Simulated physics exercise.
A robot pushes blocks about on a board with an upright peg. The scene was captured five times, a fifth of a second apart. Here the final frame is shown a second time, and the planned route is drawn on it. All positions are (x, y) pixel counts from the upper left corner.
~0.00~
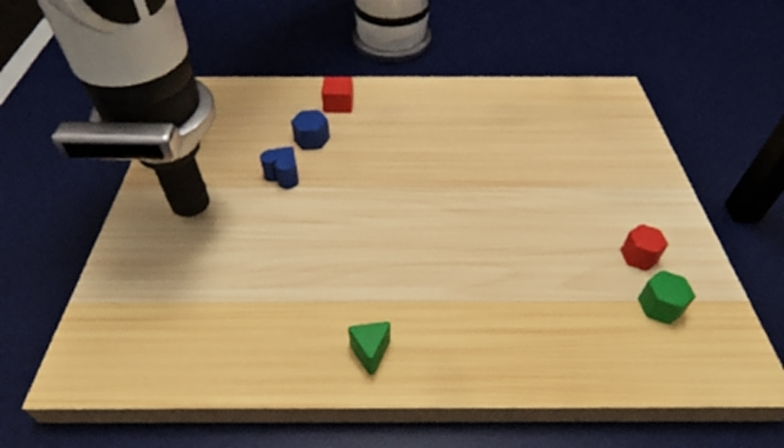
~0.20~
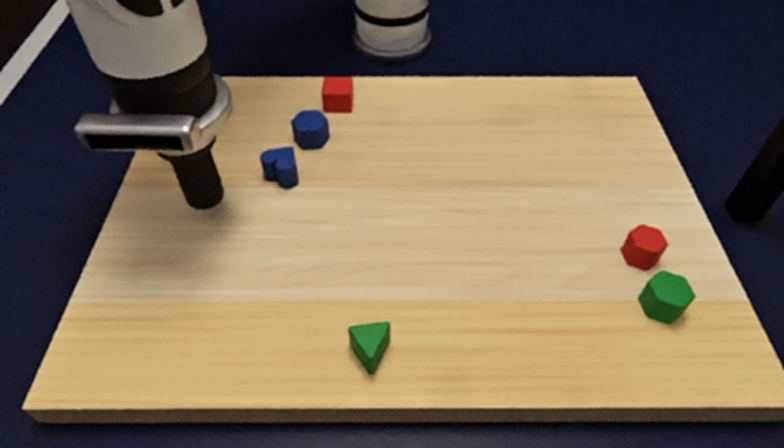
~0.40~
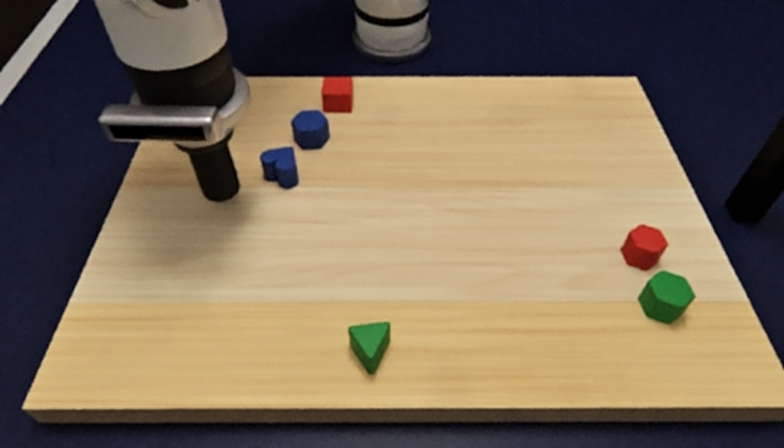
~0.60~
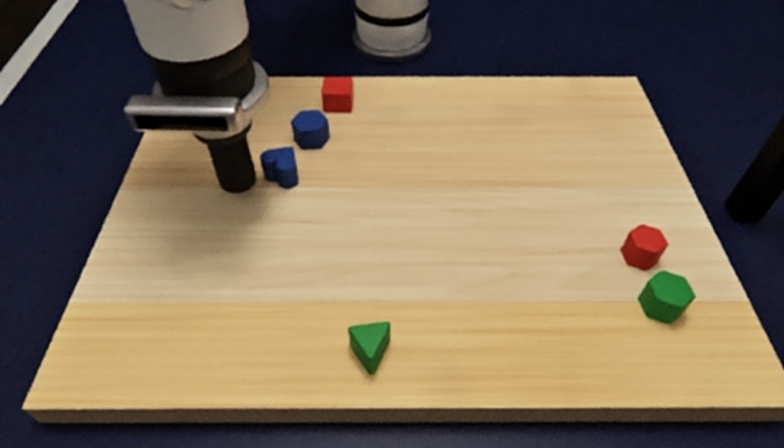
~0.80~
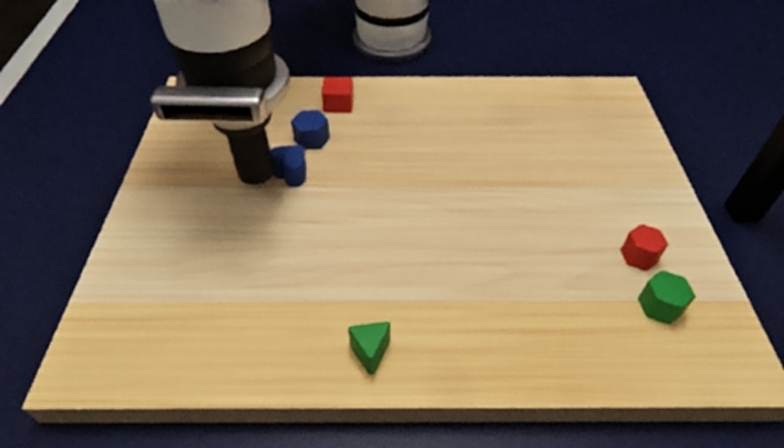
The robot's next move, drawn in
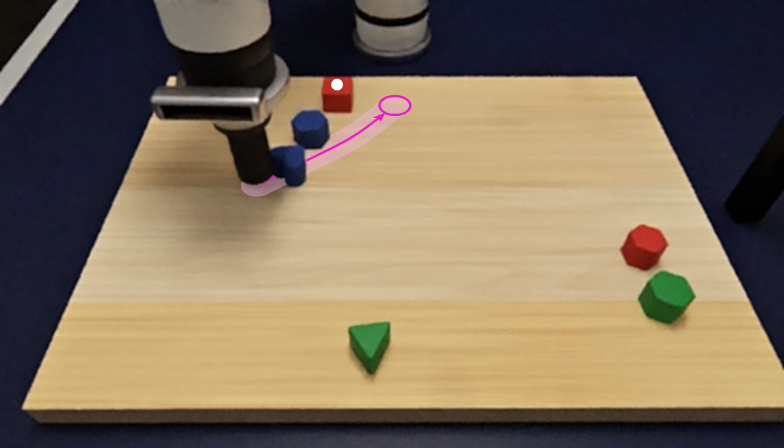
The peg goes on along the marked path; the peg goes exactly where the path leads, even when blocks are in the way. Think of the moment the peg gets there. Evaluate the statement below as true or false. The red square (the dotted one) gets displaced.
This is false.
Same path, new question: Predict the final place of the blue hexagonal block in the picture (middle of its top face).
Roughly at (318, 108).
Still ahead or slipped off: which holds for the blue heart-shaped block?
The block lies off to the side or behind.
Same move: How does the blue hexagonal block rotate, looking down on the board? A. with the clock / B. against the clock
I choose B.
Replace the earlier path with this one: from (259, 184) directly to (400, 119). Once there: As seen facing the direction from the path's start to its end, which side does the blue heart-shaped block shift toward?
The shift is rightward.
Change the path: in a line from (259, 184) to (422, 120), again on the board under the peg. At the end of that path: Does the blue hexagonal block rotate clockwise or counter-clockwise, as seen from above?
Short answer: Counterclockwise.
The line goes from (259, 184) through (312, 158) and (359, 133) to (395, 105); the dot is on the red square.
What follows on the original path. One third of the way, peg (311, 147); blue heart-shaped block (339, 142), turned 60° clockwise; blue hexagonal block (313, 116).
Two thirds of the way, peg (359, 122); blue heart-shaped block (356, 139), turned 105° clockwise; blue hexagonal block (318, 108), turned 35° anticlockwise.
At the end, peg (395, 95); blue heart-shaped block (356, 139), turned 105° clockwise; blue hexagonal block (318, 108), turned 35° anticlockwise; red square unmoved.
